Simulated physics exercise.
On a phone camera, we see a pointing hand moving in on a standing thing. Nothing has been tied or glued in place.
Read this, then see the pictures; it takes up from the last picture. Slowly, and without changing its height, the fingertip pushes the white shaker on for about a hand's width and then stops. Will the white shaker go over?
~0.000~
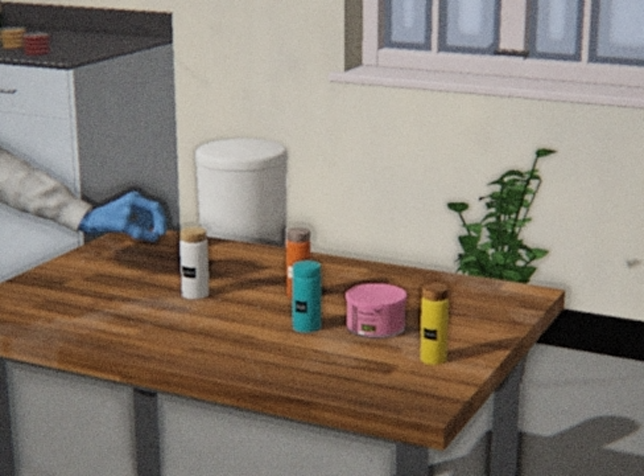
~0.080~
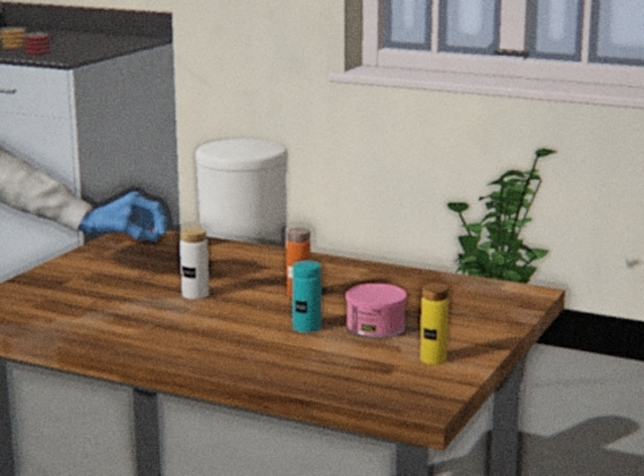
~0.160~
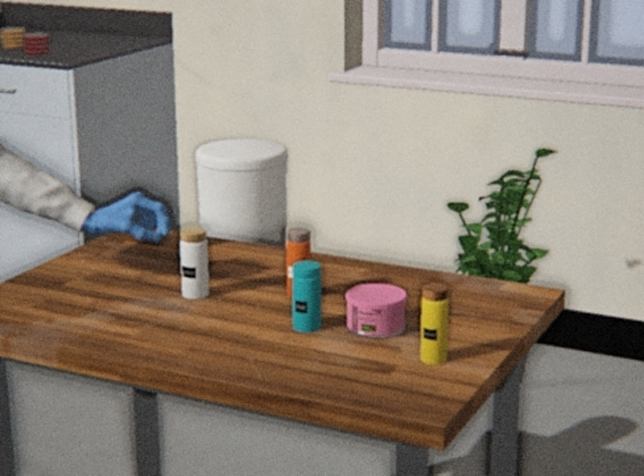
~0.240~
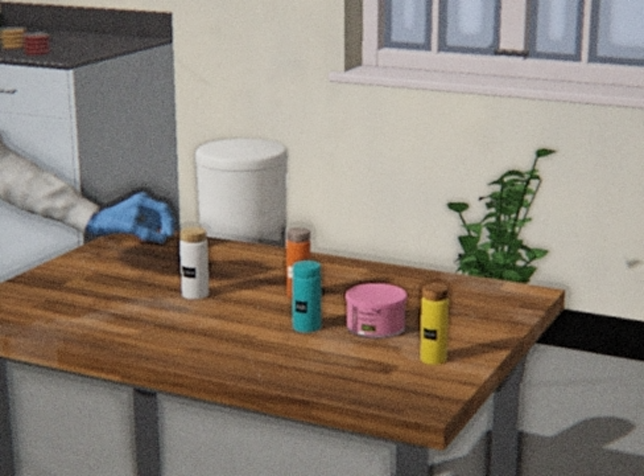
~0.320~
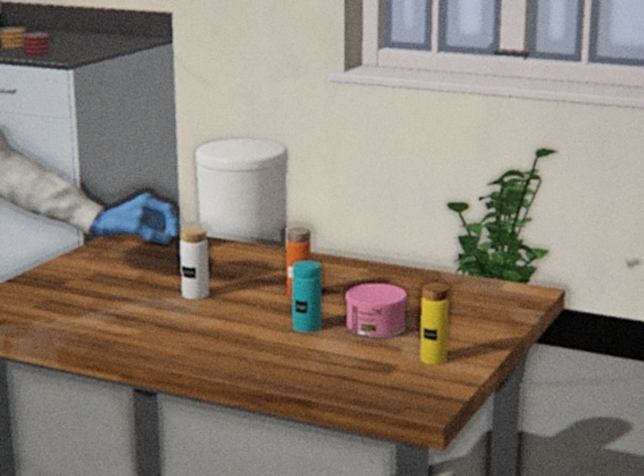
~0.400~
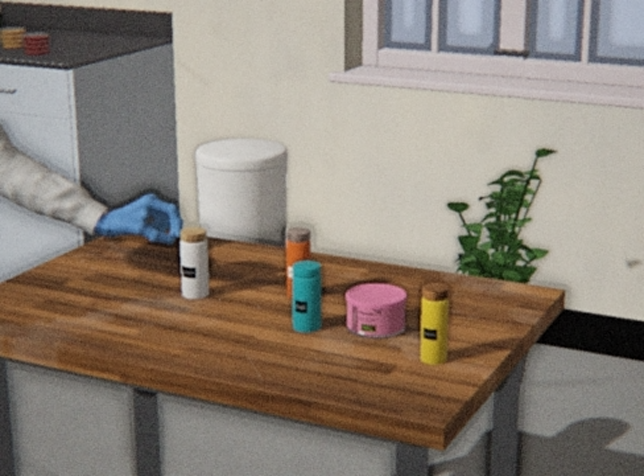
Yes: Down.
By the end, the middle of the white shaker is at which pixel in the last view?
It ends up near (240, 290).
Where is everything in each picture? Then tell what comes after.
In the first frame, white shaker (195, 263).
In the second frame, white shaker (195, 263).
In the third frame, white shaker (195, 263).
In the fourth frame, white shaker (195, 263).
In the fifth frame, white shaker (195, 263).
In the sixth frame, white shaker (195, 263).
After 0.70 s, white shaker turned 14° from how it was put near (202, 262).
After 1.00 s, white shaker turned 44° from how it was put near (218, 267).
After 1.10 s, white shaker on its side near (235, 285).
After 1.30 s, white shaker on its side near (240, 289).
In the end (2.1 s), toppled on the table, white shaker. At the end, from the last picture's camera, white shaker near (240, 290).
